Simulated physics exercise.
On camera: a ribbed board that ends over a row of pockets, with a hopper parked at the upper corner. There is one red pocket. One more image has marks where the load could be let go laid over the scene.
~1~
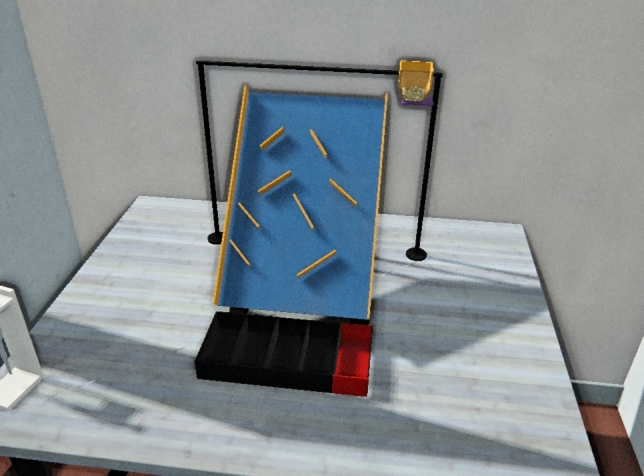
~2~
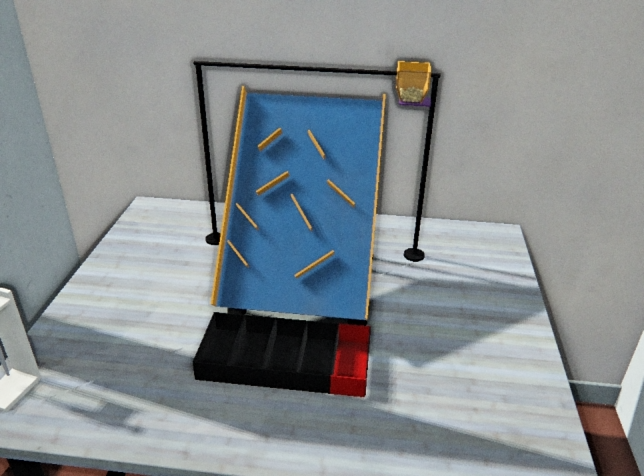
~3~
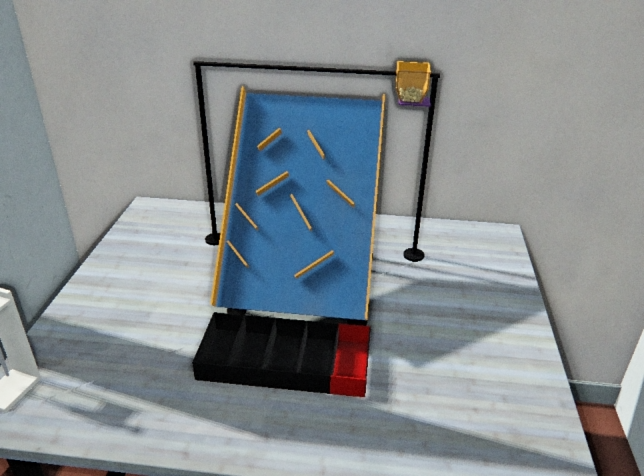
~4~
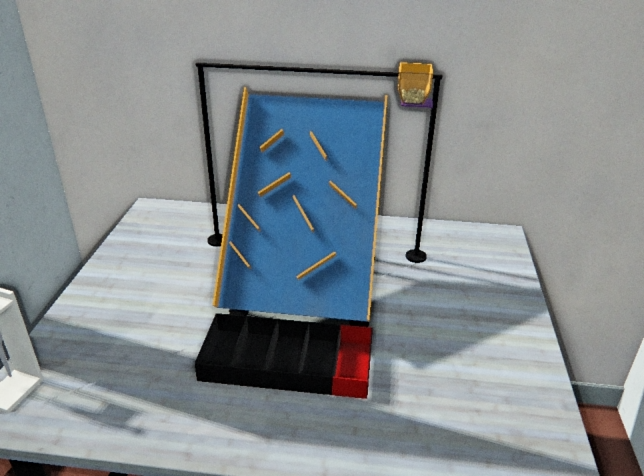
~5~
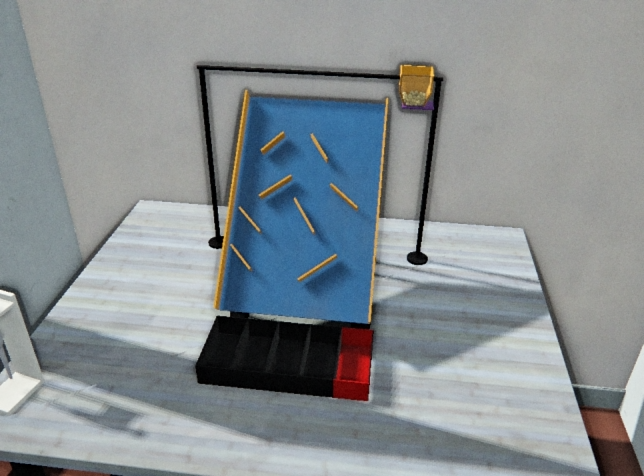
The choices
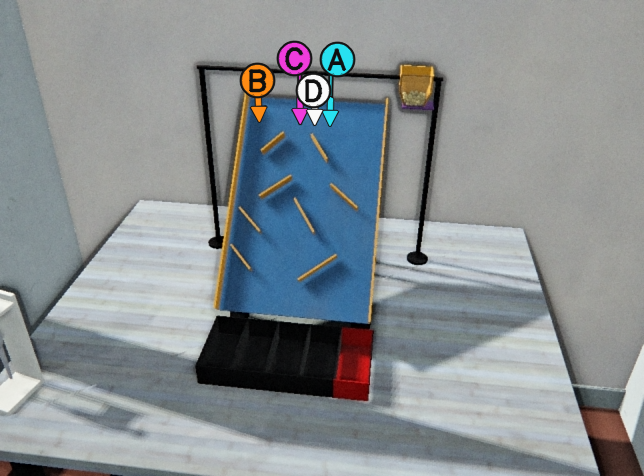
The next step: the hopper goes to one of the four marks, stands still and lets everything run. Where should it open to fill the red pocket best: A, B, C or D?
I would pick mark A.
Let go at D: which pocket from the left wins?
The fifth from the left.
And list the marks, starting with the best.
A, D, C, B.
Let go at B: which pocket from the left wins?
It is the third one.
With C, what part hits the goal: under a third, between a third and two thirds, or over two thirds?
Mark C gives under a third.
On the marked copy, mark A meets the board at (330, 120); mark B meets the board at (259, 116); mark C meets the board at (300, 118); mark D meets the board at (314, 119).
With A, most in the red pocket, a small part in other pockets, a stray few outside the box.
With B, none in the red pocket, nearly all in other pockets.
With C, a small part in the red pocket, most in other pockets, a stray few outside the box.
With D, about half in the red pocket, about half in other pockets.
